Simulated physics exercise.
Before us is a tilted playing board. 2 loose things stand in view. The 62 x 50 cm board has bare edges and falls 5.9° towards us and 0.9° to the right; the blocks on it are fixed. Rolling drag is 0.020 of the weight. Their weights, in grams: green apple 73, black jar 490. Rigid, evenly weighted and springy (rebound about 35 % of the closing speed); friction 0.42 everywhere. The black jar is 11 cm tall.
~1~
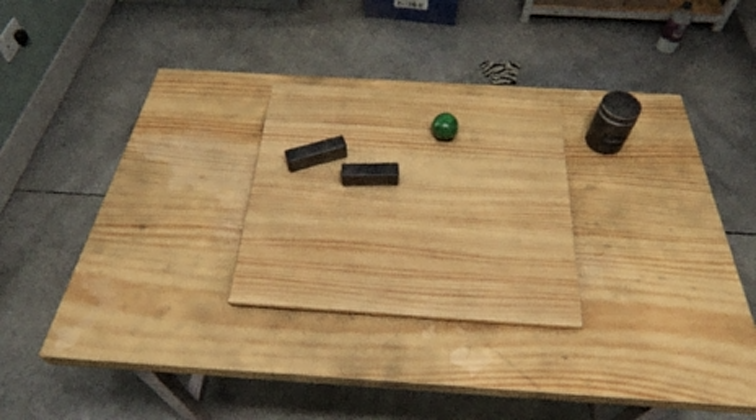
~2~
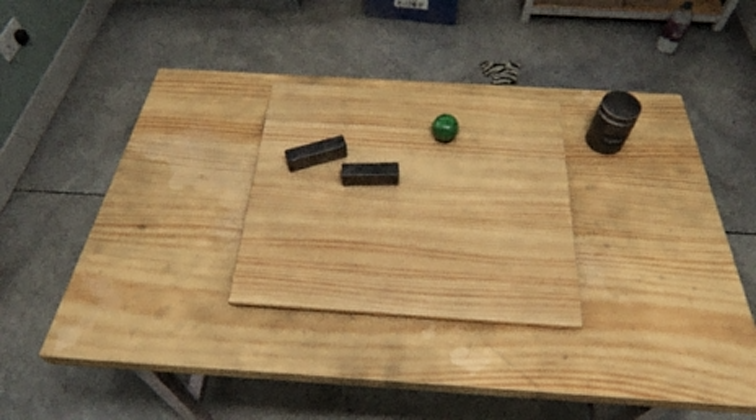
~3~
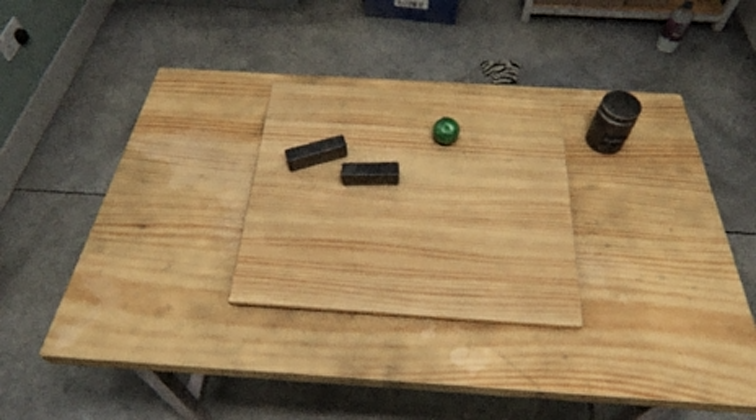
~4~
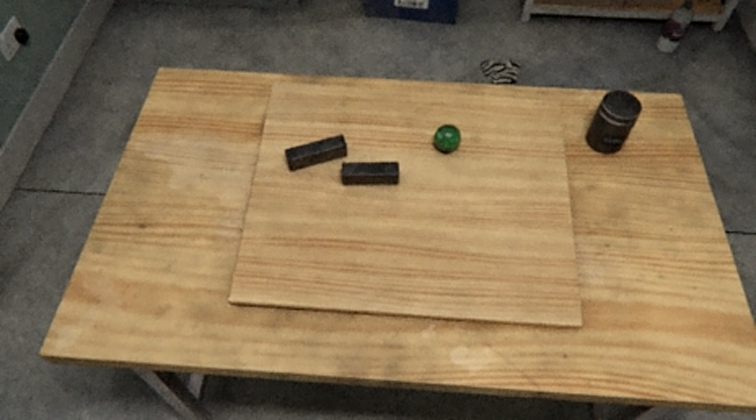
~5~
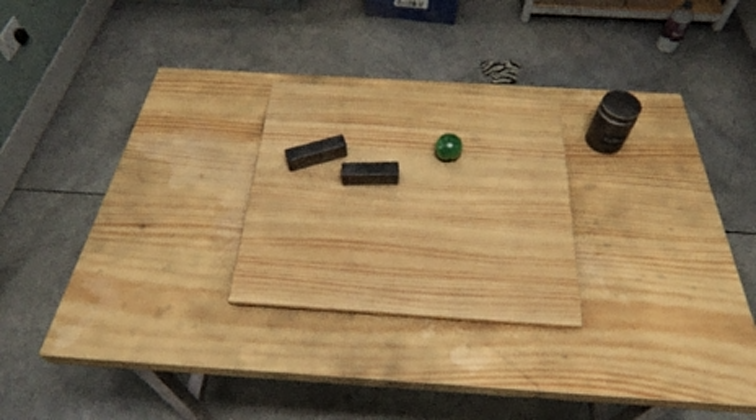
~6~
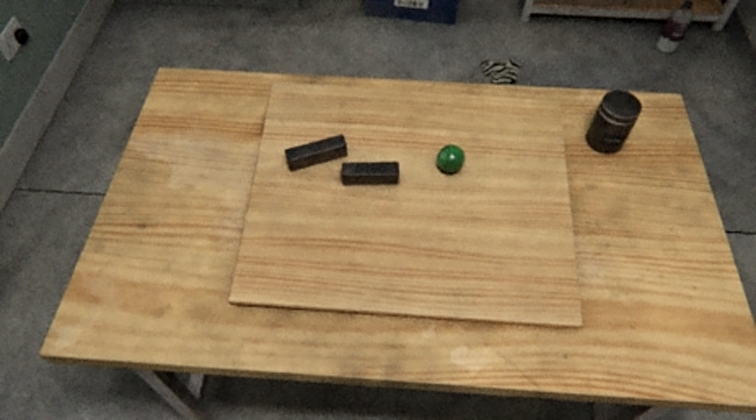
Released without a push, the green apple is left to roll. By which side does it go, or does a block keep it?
The way out: Near side.
Then, 0.40 s after the last picture, 14 cm of board to the near edge; green apple near (464, 237).
Then, 0.80 s after the last picture, it has gone over the near edge; green apple near (487, 382).
By the end, it has gone over the near edge; black jar in place, give or take 8 cm.
